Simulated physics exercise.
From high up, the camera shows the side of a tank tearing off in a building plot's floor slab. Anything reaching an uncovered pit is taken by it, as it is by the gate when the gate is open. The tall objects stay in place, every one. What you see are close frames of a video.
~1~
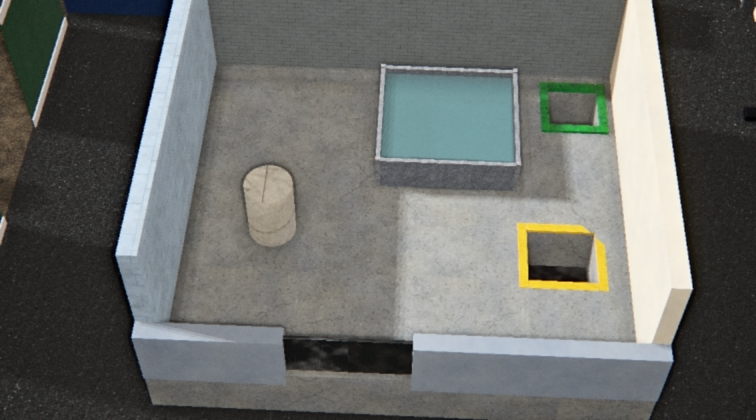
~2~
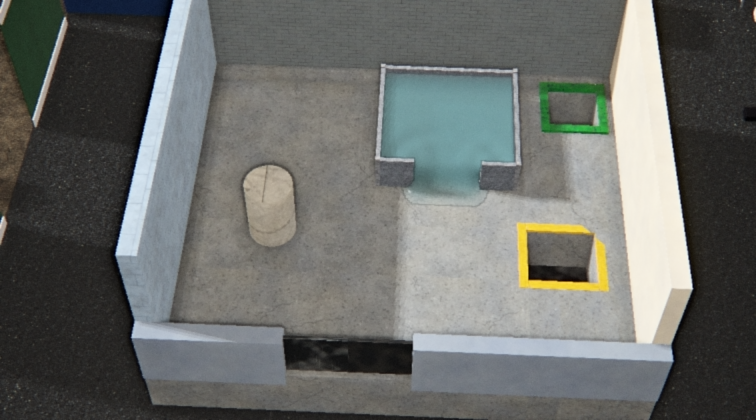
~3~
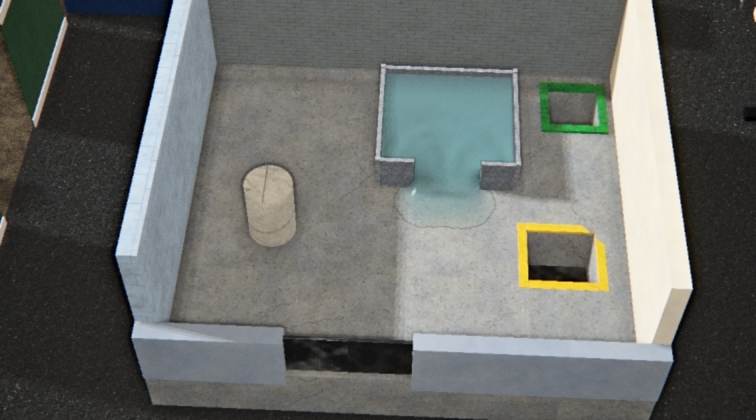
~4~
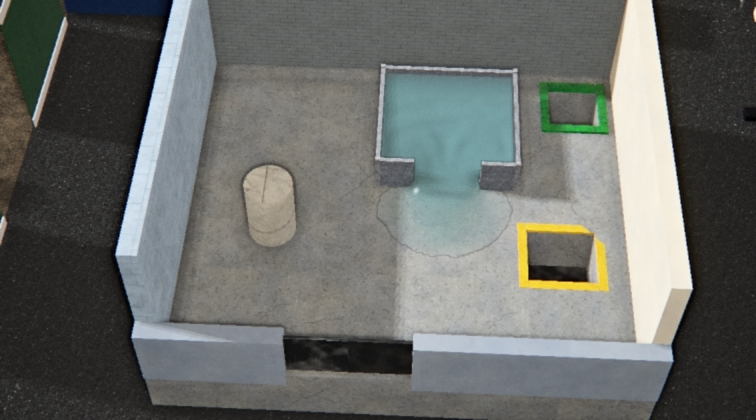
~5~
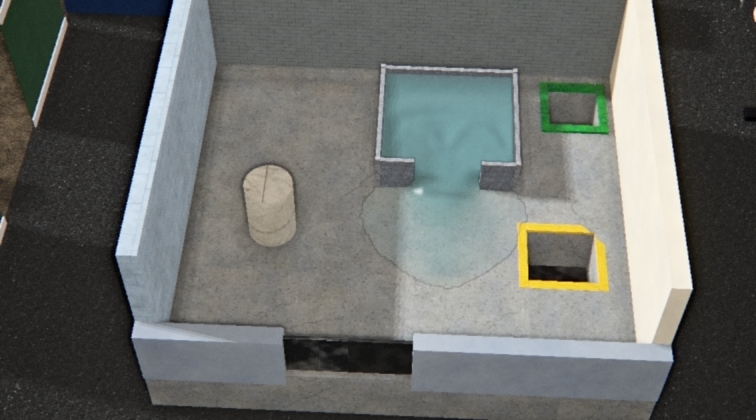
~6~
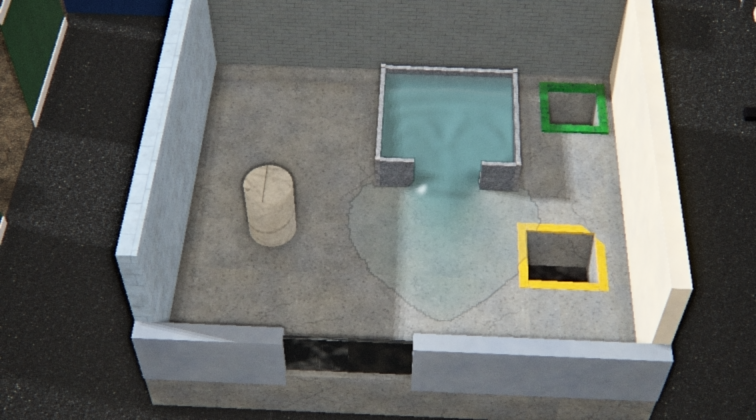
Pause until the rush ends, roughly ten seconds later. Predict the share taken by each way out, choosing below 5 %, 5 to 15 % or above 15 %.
Predicted: The gate takes below 5 %; the yellow pit takes above 15 %; the green pit takes below 5 %.
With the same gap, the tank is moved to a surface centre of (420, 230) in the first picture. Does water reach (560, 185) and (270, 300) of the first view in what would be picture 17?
Untouched, swamped.
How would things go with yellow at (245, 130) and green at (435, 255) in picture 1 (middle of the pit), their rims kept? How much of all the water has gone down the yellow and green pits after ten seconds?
Yellow has 2 parts of a hundred and green has 40.
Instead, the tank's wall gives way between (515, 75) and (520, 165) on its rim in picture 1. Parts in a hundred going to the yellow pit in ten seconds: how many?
Approximate share, yellow: 30 in a hundred.
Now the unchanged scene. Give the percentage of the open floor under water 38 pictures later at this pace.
It comes out near 65 percent.
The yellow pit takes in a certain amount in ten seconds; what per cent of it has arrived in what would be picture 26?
About 20 per cent.
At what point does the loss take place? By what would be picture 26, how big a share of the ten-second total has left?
About 20 per cent.
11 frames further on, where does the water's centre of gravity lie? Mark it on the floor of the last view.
The water's centre sits above (441, 200).
A moment on, water covers 25 % of the floor; the gate 0 %, the yellow pit 1 %, the green pit 0 %.
Next, water covers 35 % of the floor; the gate 0 %, the yellow pit 2 %, the green pit 0 %.
Then, water covers 45 % of the floor; the gate 0 %, the yellow pit 5 %, the green pit 0 %.
Later, water covers 65 % of the floor; the gate 0 %, the yellow pit 11 %, the green pit 0 %.
In the end, water covers 90 % of the floor; the gate 0 %, the yellow pit 21 %, the green pit 0 %.
